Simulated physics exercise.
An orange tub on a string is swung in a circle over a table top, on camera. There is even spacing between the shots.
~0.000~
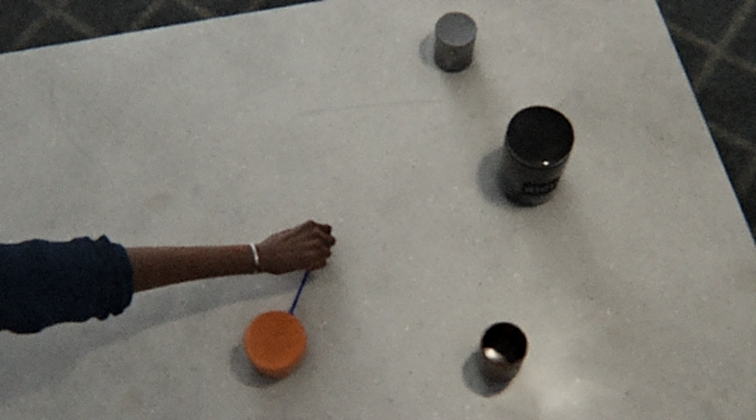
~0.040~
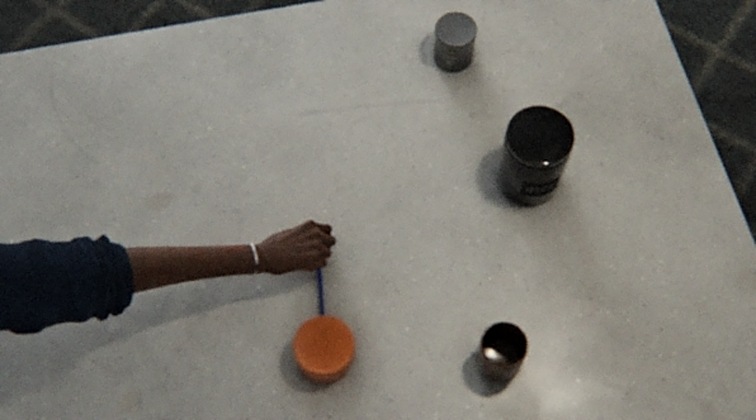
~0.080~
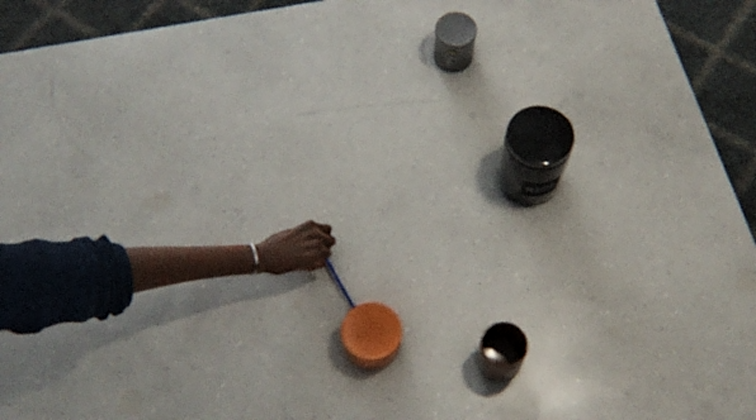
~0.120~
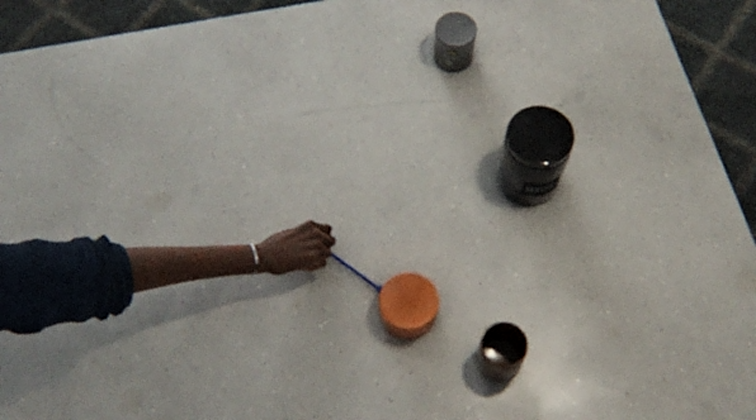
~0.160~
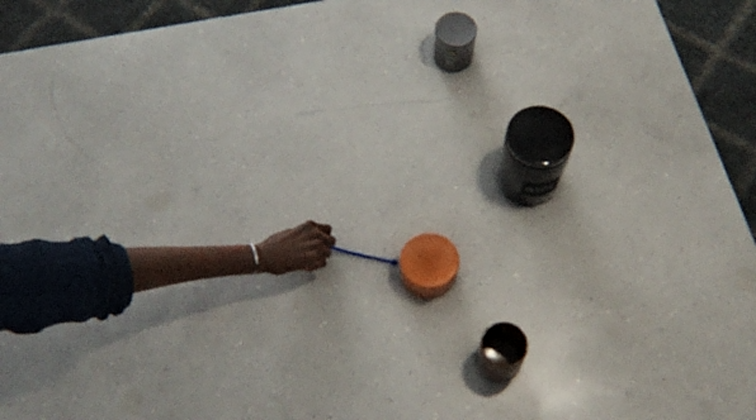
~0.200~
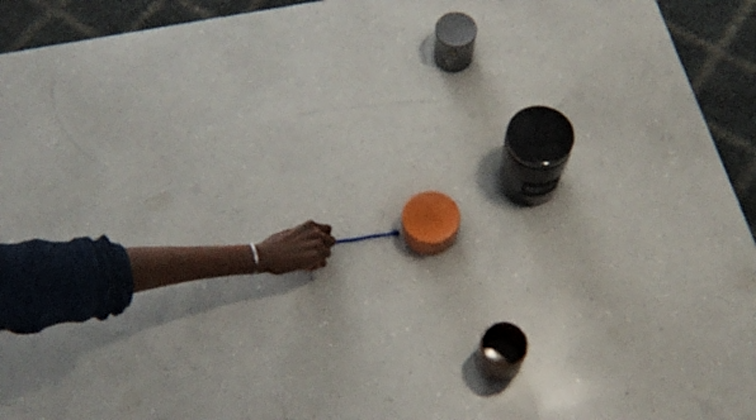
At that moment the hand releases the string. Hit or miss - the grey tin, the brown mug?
Grey tin - miss, brown mug - miss.
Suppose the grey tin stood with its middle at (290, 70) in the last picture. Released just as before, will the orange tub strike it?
It goes untouched.
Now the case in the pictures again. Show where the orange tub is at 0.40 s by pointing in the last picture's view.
I'd put it close to (370, 58).
By 0.28 s, tub near (403, 148).
By 0.40 s, tub near (370, 58).
When it is over, tub off the table. The grey tin remains clear and the brown mug escapes it.
